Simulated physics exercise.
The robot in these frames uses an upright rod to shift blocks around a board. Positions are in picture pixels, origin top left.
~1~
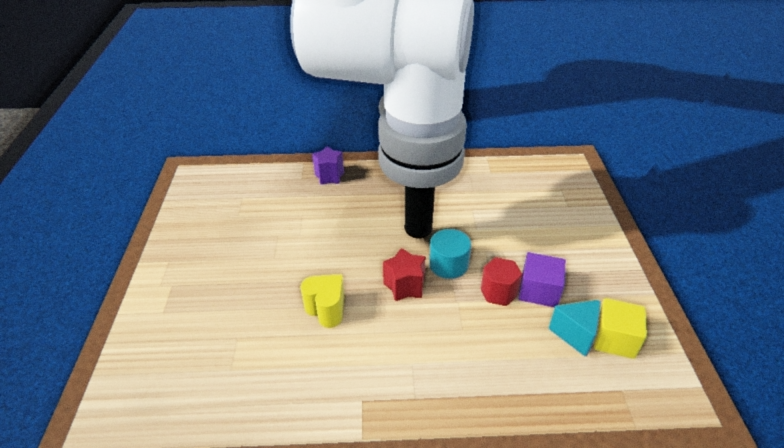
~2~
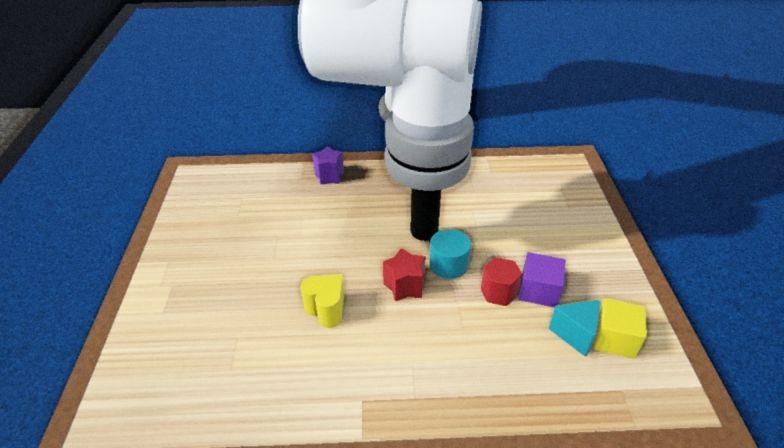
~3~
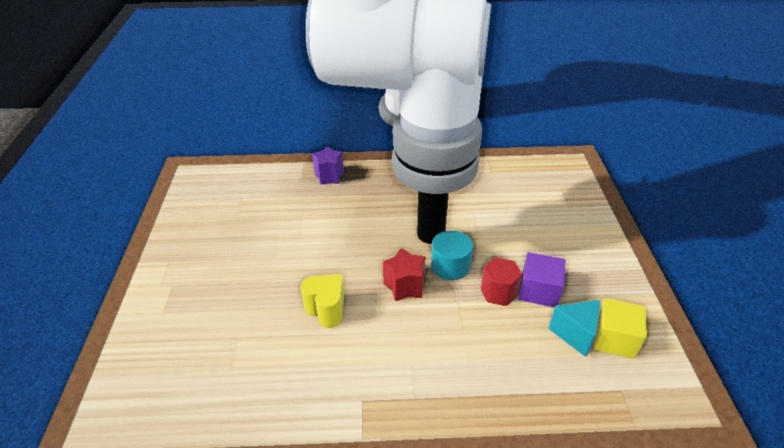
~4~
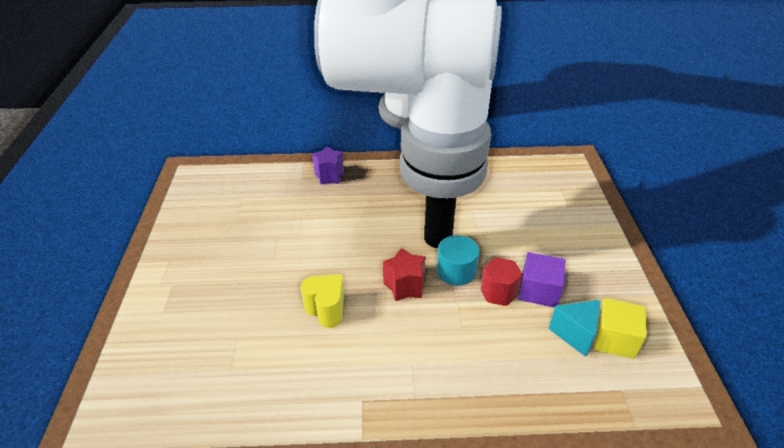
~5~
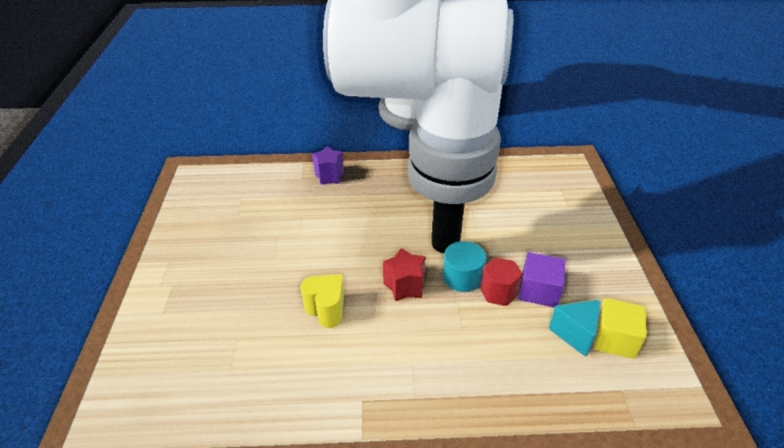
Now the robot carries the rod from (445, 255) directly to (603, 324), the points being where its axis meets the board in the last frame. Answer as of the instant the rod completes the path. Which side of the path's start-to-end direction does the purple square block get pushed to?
Its shift is leftward.
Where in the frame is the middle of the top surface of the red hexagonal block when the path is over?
Just about (516, 290).
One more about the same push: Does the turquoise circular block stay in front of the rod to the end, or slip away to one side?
Slipped loose.
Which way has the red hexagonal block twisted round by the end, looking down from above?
Spin direction: Counter-clockwise.
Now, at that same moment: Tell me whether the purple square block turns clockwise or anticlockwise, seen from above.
It spins anti-clockwise.
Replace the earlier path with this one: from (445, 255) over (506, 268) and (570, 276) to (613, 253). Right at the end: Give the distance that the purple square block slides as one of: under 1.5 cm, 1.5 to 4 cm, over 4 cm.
1.5 to 4 cm.
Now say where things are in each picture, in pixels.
In the first picture, lower end of the rod at (418, 230), tops of blocks, turquoise circular block at (451, 242), red hexagonal block at (503, 270), purple square block at (545, 268), yellow square block at (625, 317).
In the second picture, rod at (424, 233), blocks as before.
In the third picture, rod at (431, 236), turquoise circular block at (453, 244).
In the fourth picture, rod at (438, 240), turquoise circular block at (459, 249).
In the fifth picture, rod at (445, 245), turquoise circular block at (466, 255), red hexagonal block at (503, 270), purple square block at (545, 268), yellow square block at (625, 317).
The first path, step by step. One third of the way, rod at (496, 266); turquoise circular block at (479, 275); red hexagonal block at (516, 290), turned 75° anticlockwise.
Two thirds of the way, rod at (549, 289); turquoise circular block at (479, 275); red hexagonal block at (516, 290), turned 75° anticlockwise; purple square block at (591, 283), turned 10° anticlockwise; yellow square block at (630, 320).
At the end, rod at (607, 315); turquoise circular block at (479, 275); red hexagonal block at (516, 290), turned 75° anticlockwise; purple square block at (633, 284), turned 50° anticlockwise; yellow square block at (643, 329), turned 30° clockwise.
